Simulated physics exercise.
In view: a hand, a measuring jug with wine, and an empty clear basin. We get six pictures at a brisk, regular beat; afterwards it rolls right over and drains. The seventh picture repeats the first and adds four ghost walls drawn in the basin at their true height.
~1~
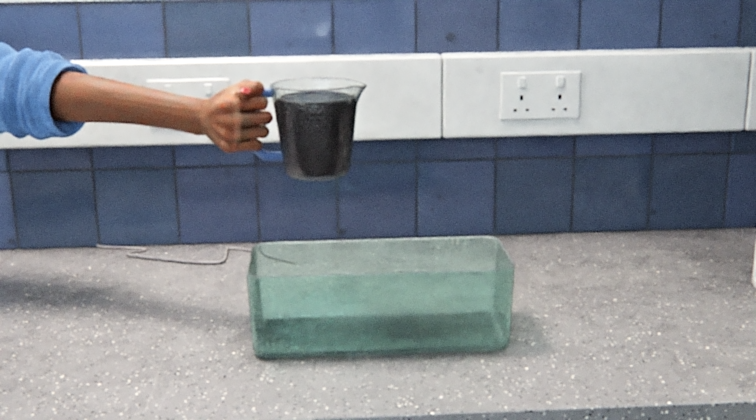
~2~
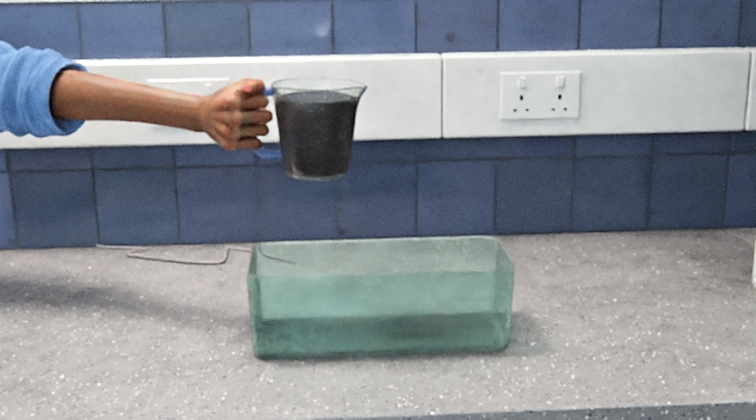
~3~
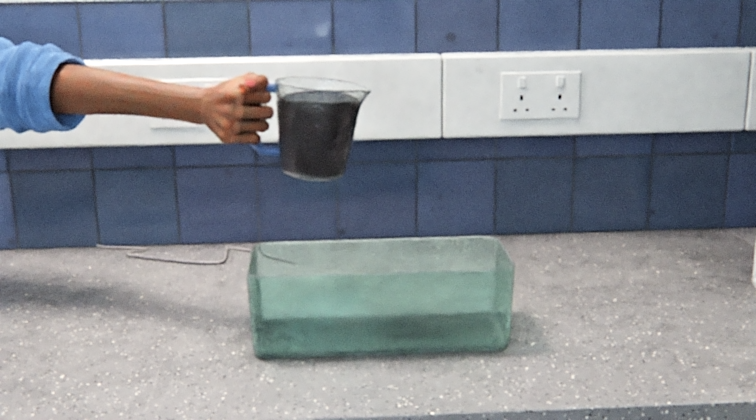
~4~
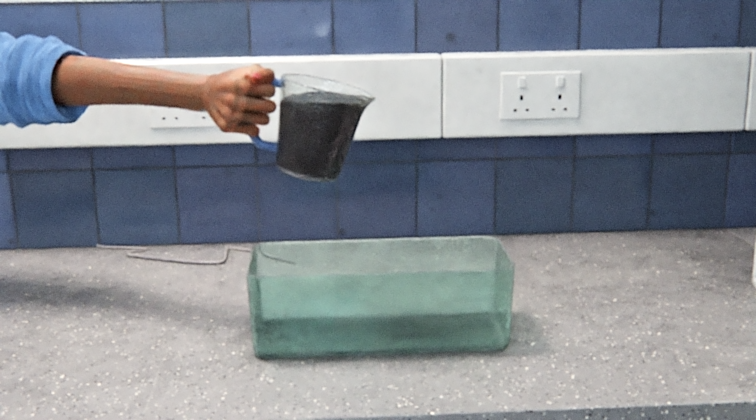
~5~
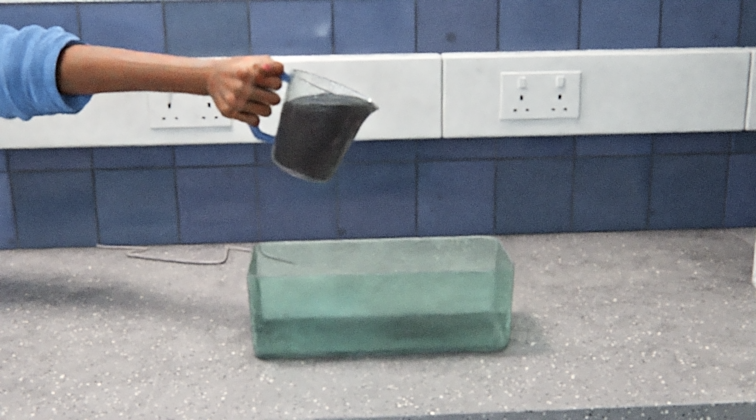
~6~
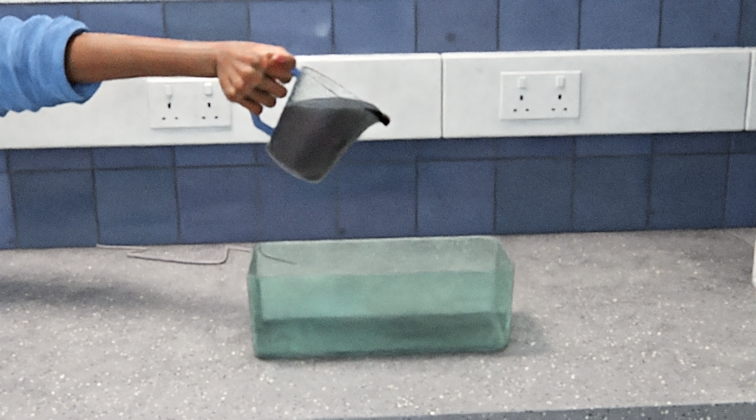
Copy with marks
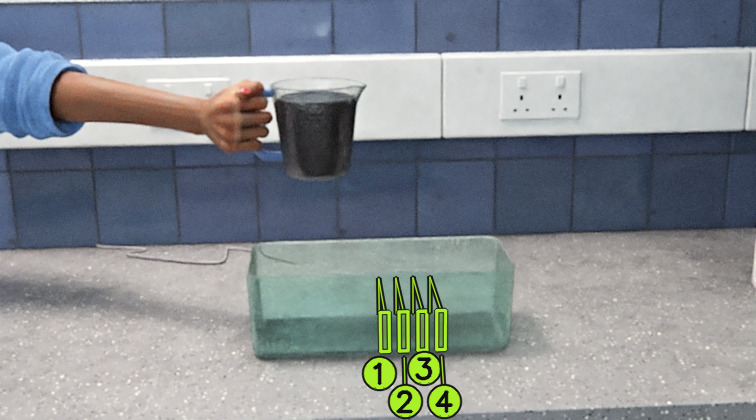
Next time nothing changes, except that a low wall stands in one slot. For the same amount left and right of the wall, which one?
4 is best.
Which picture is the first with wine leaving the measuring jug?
In picture 6.
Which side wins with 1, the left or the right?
More ends on the right.
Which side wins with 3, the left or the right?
The right one.
On the marked copy, 1 at (385, 358); 2 at (404, 357); 3 at (422, 356); 4 at (441, 356).
If 1 is chosen, about 2 % ends left of the wall and 97 % right of it.
If 2 is chosen, about 3 % ends left of the wall and 95 % right of it.
If 3 is chosen, about 7 % ends left of the wall and 92 % right of it.
If 4 is chosen, about 51 % ends left of the wall and 47 % right of it.
